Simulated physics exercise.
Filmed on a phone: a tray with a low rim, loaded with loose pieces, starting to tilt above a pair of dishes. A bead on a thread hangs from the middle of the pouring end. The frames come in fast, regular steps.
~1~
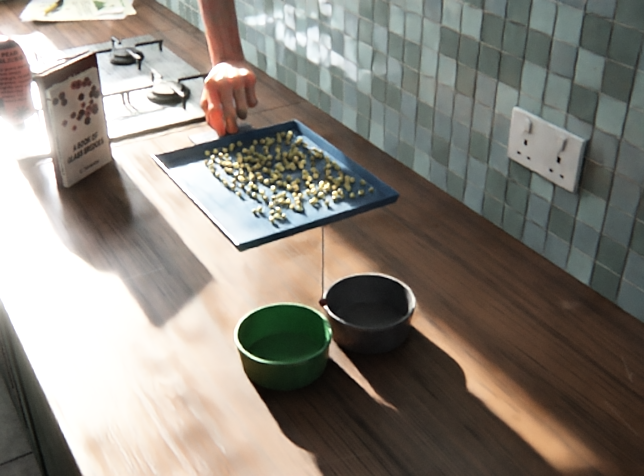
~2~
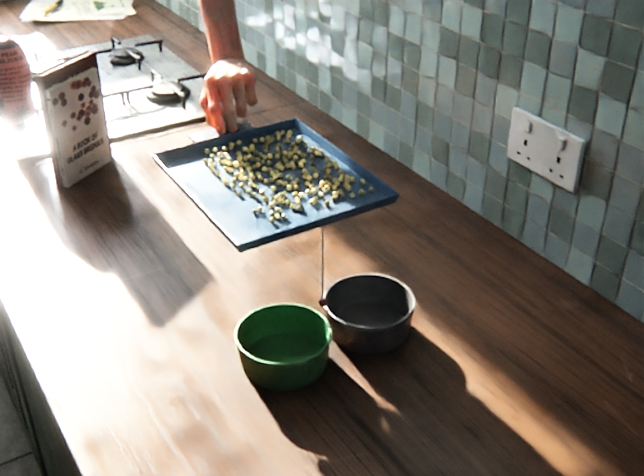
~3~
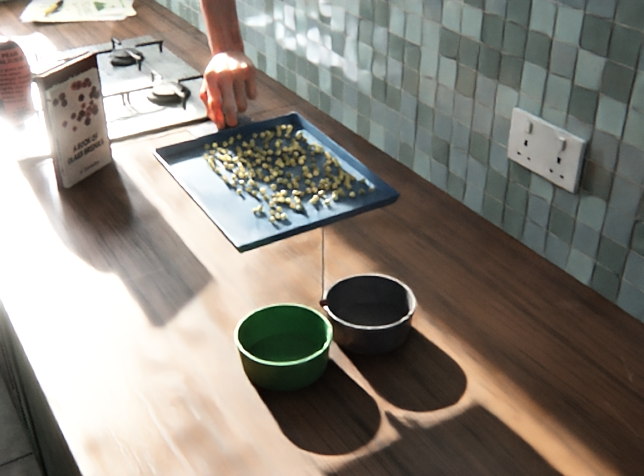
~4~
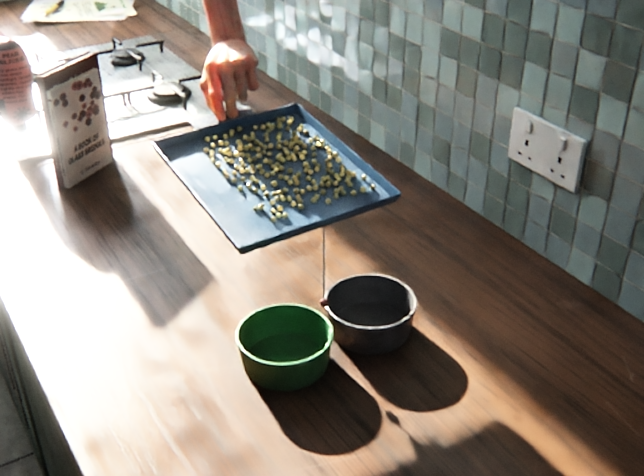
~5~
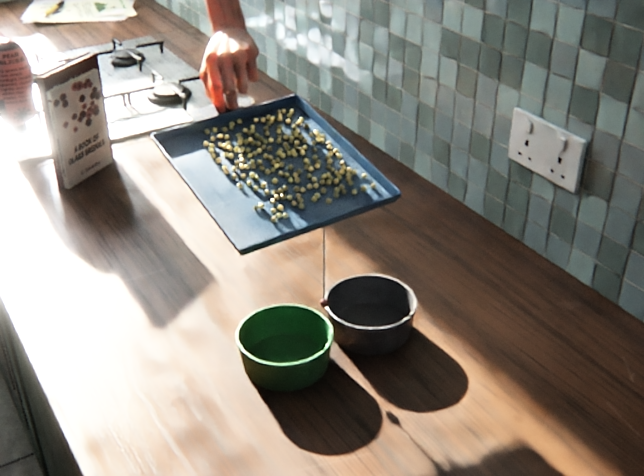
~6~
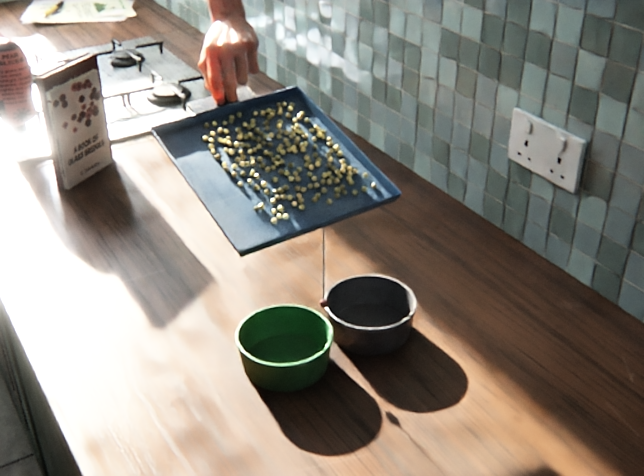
We see a hand holding the far side of a blue tray of scattered soya beans above a green dish and a dark dish on a wooden worktop, slowly raising that side so the tray tilts slightly toward its near left corner.
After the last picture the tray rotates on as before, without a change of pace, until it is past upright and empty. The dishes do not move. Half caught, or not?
They take over half between them.
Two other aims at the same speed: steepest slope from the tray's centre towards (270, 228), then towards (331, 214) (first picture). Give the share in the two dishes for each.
The first gives 80 %, the second 80 %.
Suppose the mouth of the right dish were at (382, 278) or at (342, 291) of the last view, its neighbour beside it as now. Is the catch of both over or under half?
First under half, then under half.
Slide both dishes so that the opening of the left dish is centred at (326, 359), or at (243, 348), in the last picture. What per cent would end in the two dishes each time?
In turn 50 and 80 in a hundred.
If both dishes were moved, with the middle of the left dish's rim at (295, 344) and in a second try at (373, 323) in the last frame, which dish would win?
First the left one, then the left dish.
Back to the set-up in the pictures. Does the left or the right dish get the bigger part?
More ends in left.
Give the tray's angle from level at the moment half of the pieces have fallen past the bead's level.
Around 90° of tilt.
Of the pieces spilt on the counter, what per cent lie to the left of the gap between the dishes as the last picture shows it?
Roughly 40 in a hundred.
Soon after the last picture, tray tipped steeply; most on the tray; a stray few in the left dish; a small part outside both; a stray few in the air.
A little later, tray tipped right over; a stray few on the tray; about half in the left dish; a small part in the right dish; about a quarter outside both; about a quarter in the air.
Later still, tray tipped past a quarter turn; about two thirds in the left dish; a small part in the right dish; about a quarter outside both.
At rest, tray tipped past a quarter turn; about two thirds in the left dish; a small part in the right dish; about a quarter outside both.
